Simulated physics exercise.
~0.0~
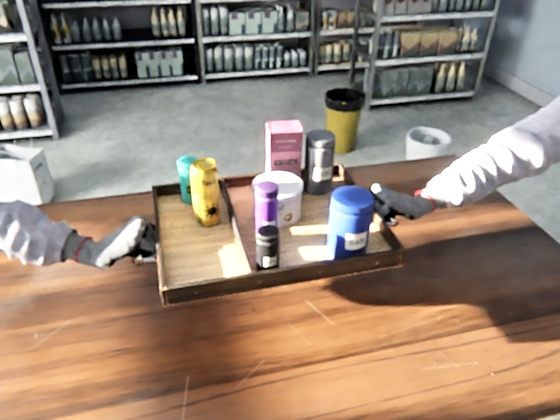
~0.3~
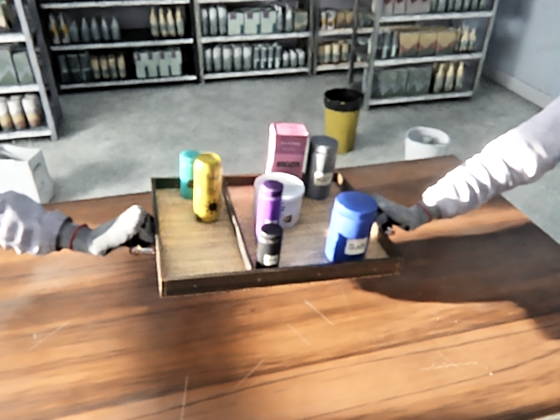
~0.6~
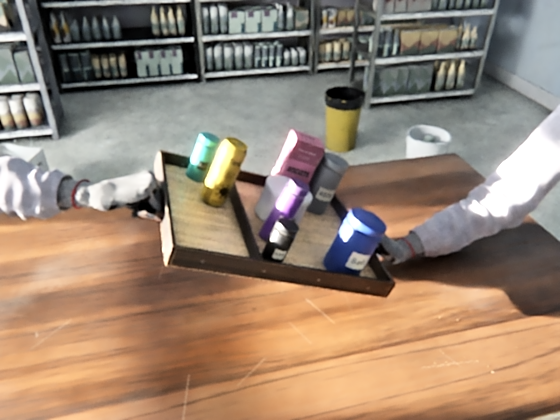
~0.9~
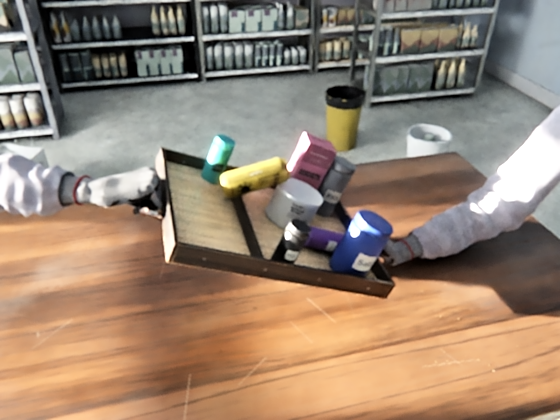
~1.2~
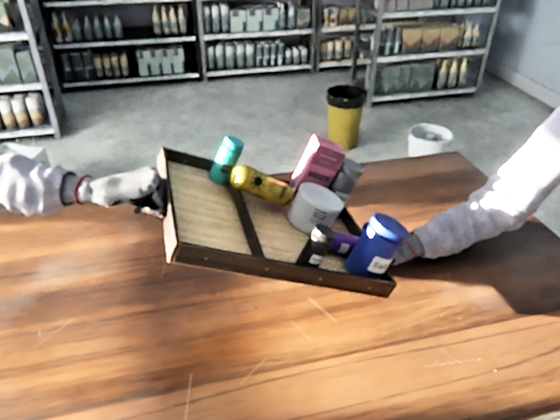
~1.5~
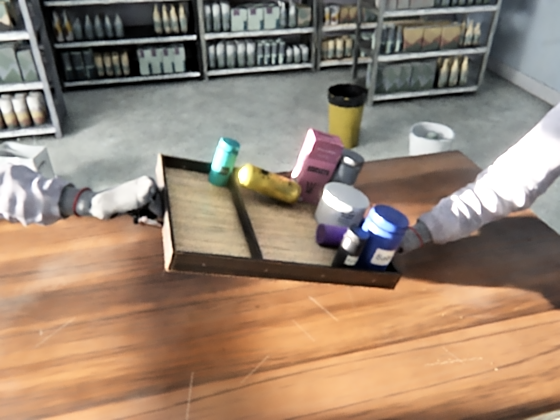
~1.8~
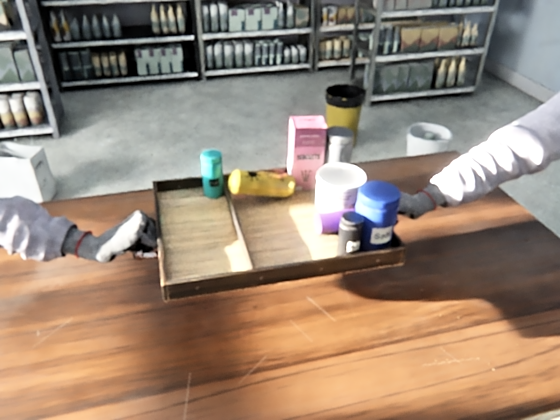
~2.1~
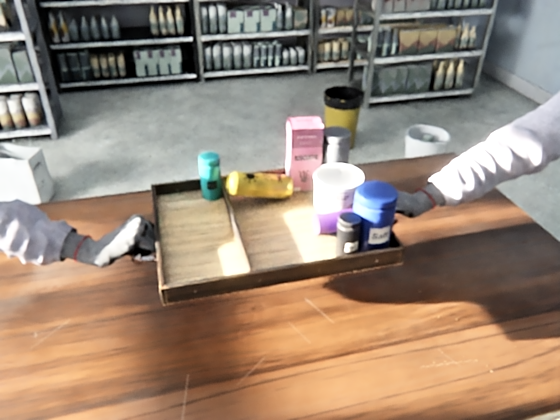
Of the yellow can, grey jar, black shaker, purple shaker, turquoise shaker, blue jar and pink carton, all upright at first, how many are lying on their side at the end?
Two of them are lying on their side at the end, the yellow can and the purple shaker.
